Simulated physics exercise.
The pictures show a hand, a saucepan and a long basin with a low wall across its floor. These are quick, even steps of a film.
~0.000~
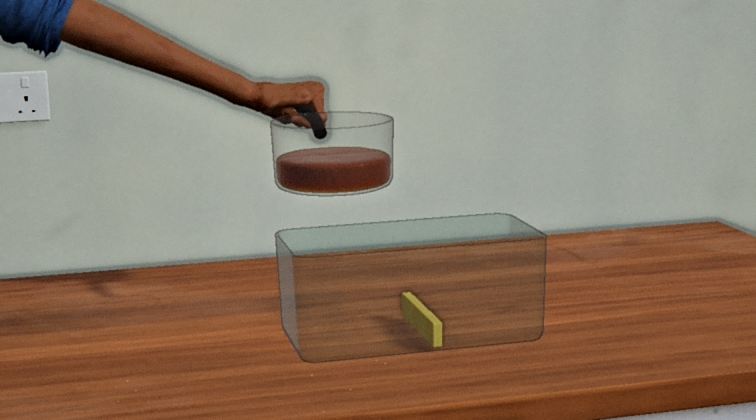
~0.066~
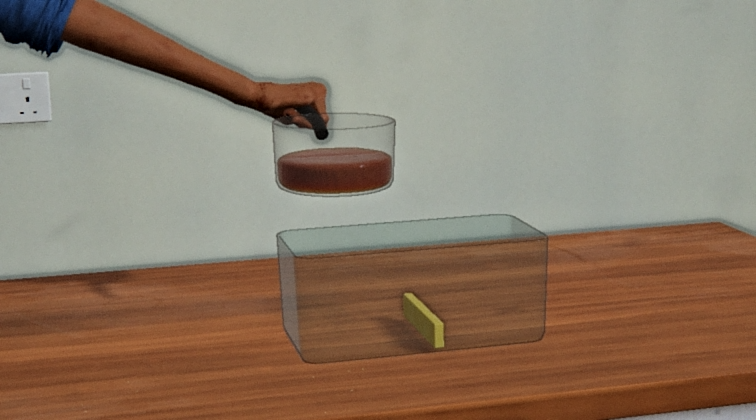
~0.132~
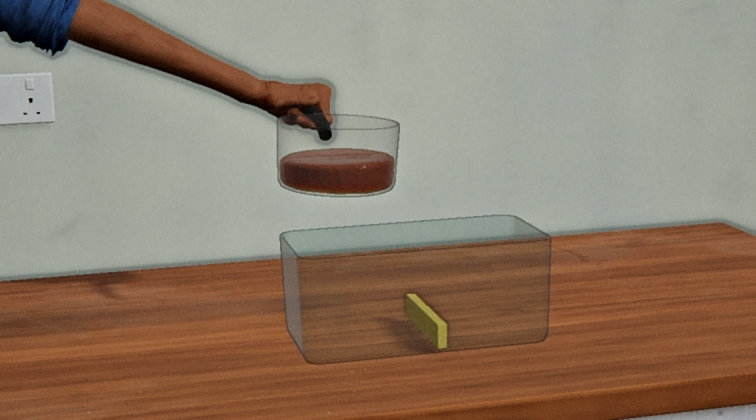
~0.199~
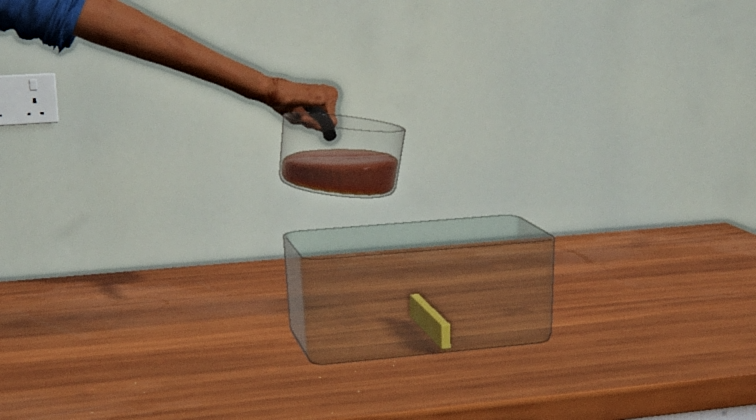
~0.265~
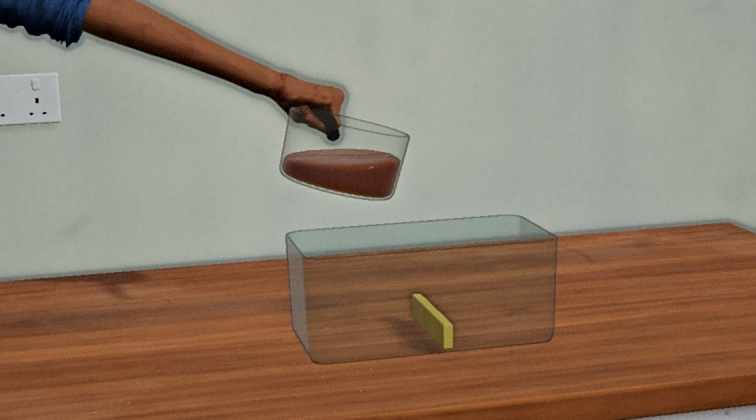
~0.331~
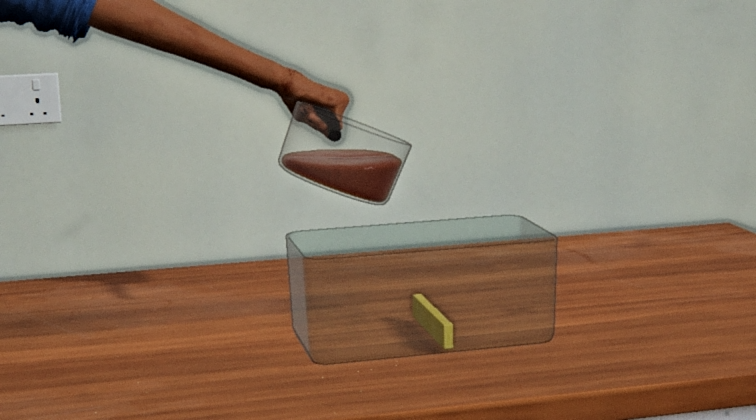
A hand holding a clear saucepan of reddish-brown tea above a long glass basin, gradually tilting it down to the right.
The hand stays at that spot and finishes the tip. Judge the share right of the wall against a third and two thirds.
The share right of the wall is from a third to two thirds.
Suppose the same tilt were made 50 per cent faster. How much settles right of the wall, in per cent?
It comes to 40 per cent or so.
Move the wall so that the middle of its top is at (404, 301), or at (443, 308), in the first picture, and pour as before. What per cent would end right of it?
Near 70 % and 20 %.
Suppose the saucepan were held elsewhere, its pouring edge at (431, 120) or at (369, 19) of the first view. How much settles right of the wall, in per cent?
Roughly 90 per cent, and 50 per cent.
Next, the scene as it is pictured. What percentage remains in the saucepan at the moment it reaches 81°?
Some 55 per cent.
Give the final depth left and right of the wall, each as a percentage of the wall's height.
Near 30 on the left, 40 on the right.
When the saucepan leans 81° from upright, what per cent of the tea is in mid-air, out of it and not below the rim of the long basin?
Near 25 %.
A moment on, the saucepan is tipped on its side and 54 per cent is still to pour, 2 is left of the wall and 17 right of it.
Next, the saucepan is tipped right over and 8 per cent is still to pour, 35 is left of the wall and 51 right of it.
Then the saucepan is tipped right over and 0 per cent is still to pour, 48 is left of the wall and 52 right of it.
Later the saucepan is tipped right over and 0 per cent is still to pour, 47 is left of the wall and 53 right of it.
In the end 47 per cent lies left of the wall, 53 right of it and 0 outside.
